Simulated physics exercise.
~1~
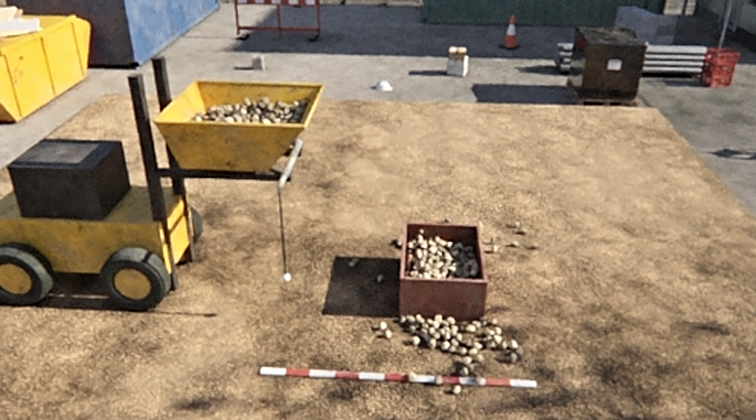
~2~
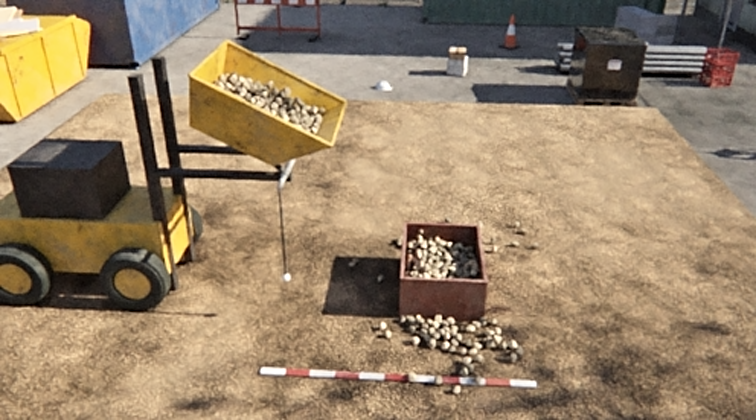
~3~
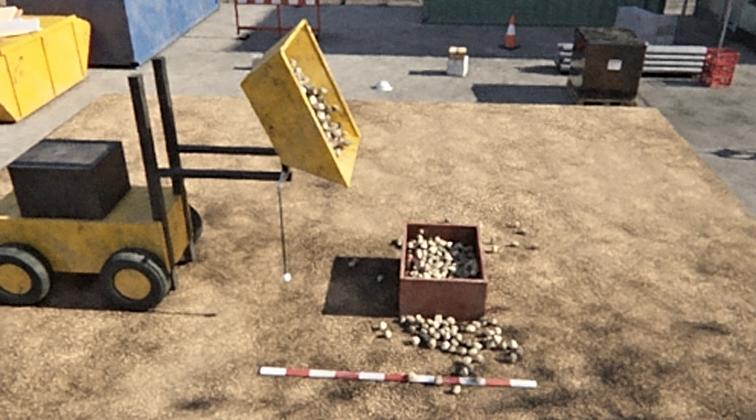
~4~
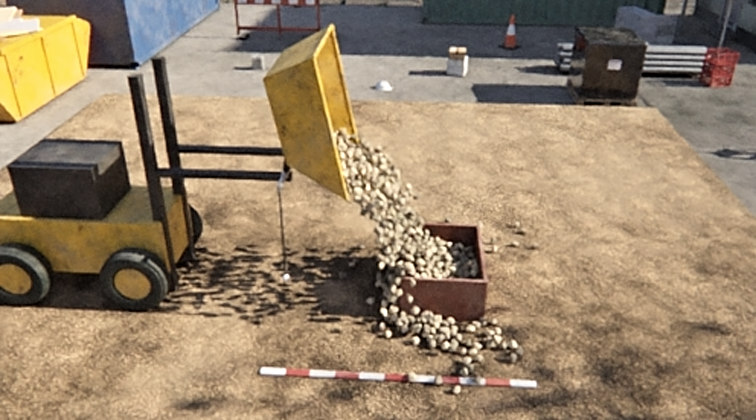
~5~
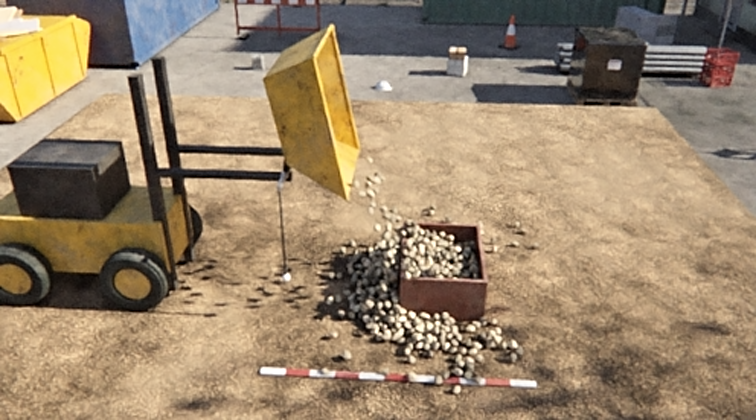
A yellow forklift with a black block on its back stands at the left of a brown gravel yard, seen from the side and slightly above, holding a yellow skip of pale stones high on its dark mast. To the right sits a dark red bin already holding stones, with more spilled in front, near a red and white striped pole. The skip tips steadily to the right until its floor is steep, and the stones pour out in a thick stream. Some land in the bin, but many pile up against its left side. Finally the skip hangs still and tilted as the last few stones drop.
